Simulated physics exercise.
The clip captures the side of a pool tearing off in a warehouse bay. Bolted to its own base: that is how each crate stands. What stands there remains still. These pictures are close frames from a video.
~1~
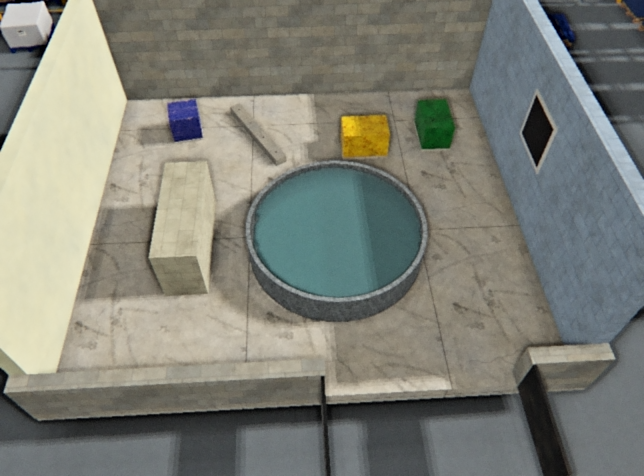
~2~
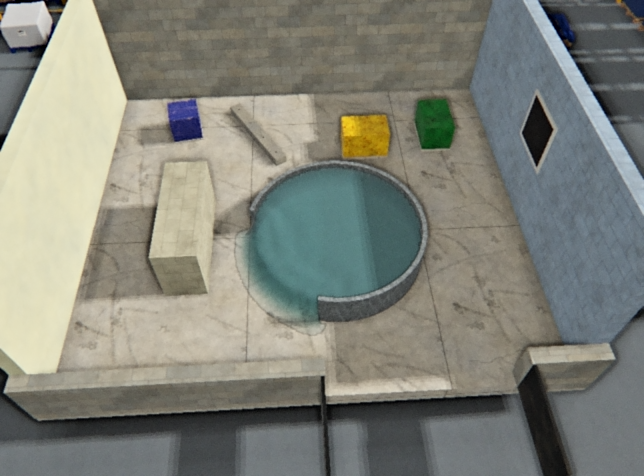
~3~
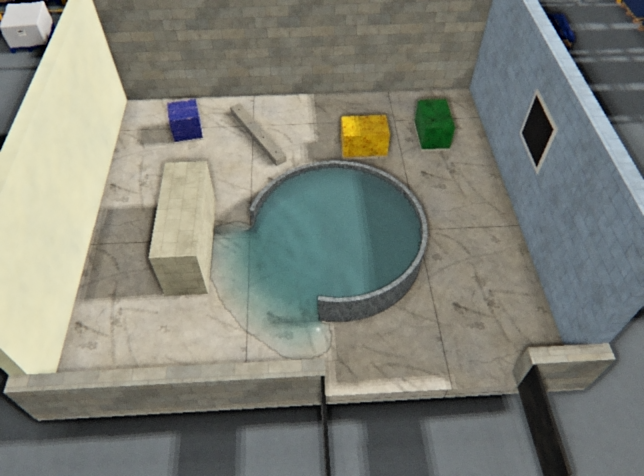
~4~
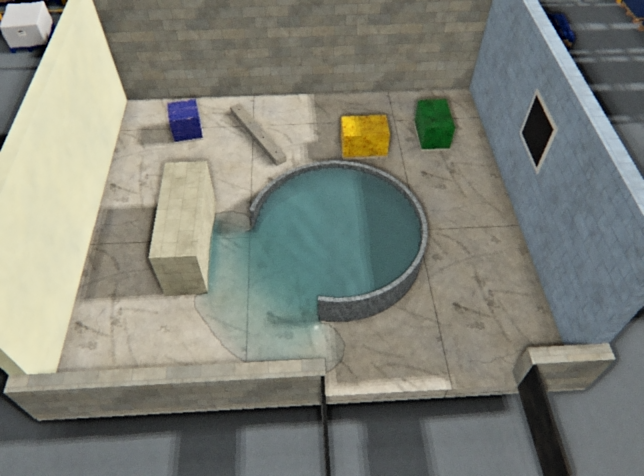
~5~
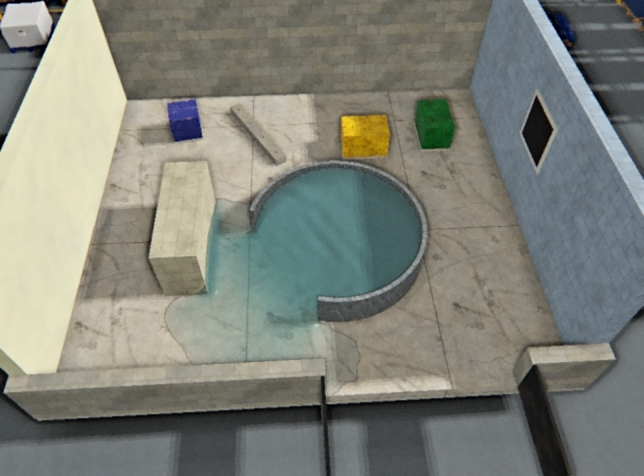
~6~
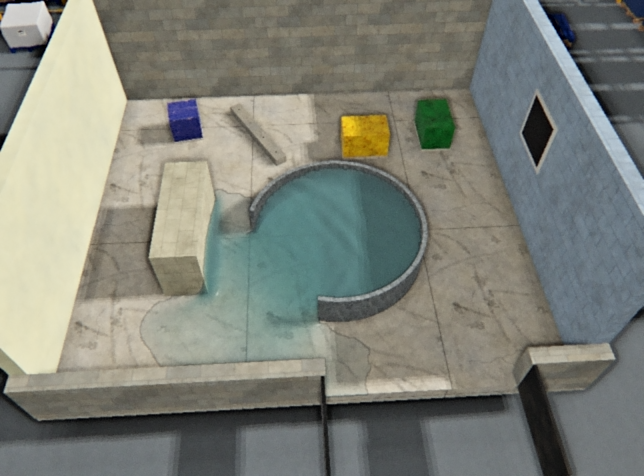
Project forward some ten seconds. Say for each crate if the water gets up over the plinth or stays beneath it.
The yellow crate is touched by water; the blue crate is touched by water; the green crate is touched by water.
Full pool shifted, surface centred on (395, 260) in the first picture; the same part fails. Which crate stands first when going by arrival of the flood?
Answer: The blue one.
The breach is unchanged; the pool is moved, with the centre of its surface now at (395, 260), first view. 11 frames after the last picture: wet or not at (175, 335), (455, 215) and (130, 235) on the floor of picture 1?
Submerged, untouched, untouched.
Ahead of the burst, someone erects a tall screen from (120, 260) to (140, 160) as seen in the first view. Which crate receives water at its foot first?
The blue crate.
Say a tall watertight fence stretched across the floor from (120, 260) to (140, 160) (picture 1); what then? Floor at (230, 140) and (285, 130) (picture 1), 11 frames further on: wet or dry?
In order, I'd call them inundated and bare.
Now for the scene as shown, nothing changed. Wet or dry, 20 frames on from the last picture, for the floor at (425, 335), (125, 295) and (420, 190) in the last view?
First inundated, second inundated, third spared.
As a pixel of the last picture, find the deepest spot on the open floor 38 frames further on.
About (156, 123).
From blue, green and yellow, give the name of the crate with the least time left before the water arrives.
Answer: The blue one.
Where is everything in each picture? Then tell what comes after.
Still water in the pool at (336, 227), in the first frame.
The front is at (319, 329), out from the gap at (264, 278), in the second frame.
Water pours out at (264, 279) and has run to (316, 350), in the third frame.
Water pours out at (264, 280) and has run to (216, 217), in the fourth frame.
The front is at (217, 202), out from the gap at (264, 280), in the fifth frame.
Water pours out at (264, 281) and has run to (215, 195), in the sixth frame.
A moment on, water covers 20 % of the floor; the yellow crate not reached, the blue crate not reached, the green crate not reached.
Next, water covers 30 % of the floor; the yellow crate not reached, the blue crate water round its plinth, the green crate not reached.
Then, water covers 55 % of the floor; the yellow crate water round its plinth, the blue crate water round its plinth, the green crate not reached.
Later, water covers 75 % of the floor; the yellow crate water round its plinth, the blue crate water round its plinth, the green crate not reached.
In the end, water covers 100 % of the floor; the yellow crate was topped, the blue crate was topped, the green crate was topped.
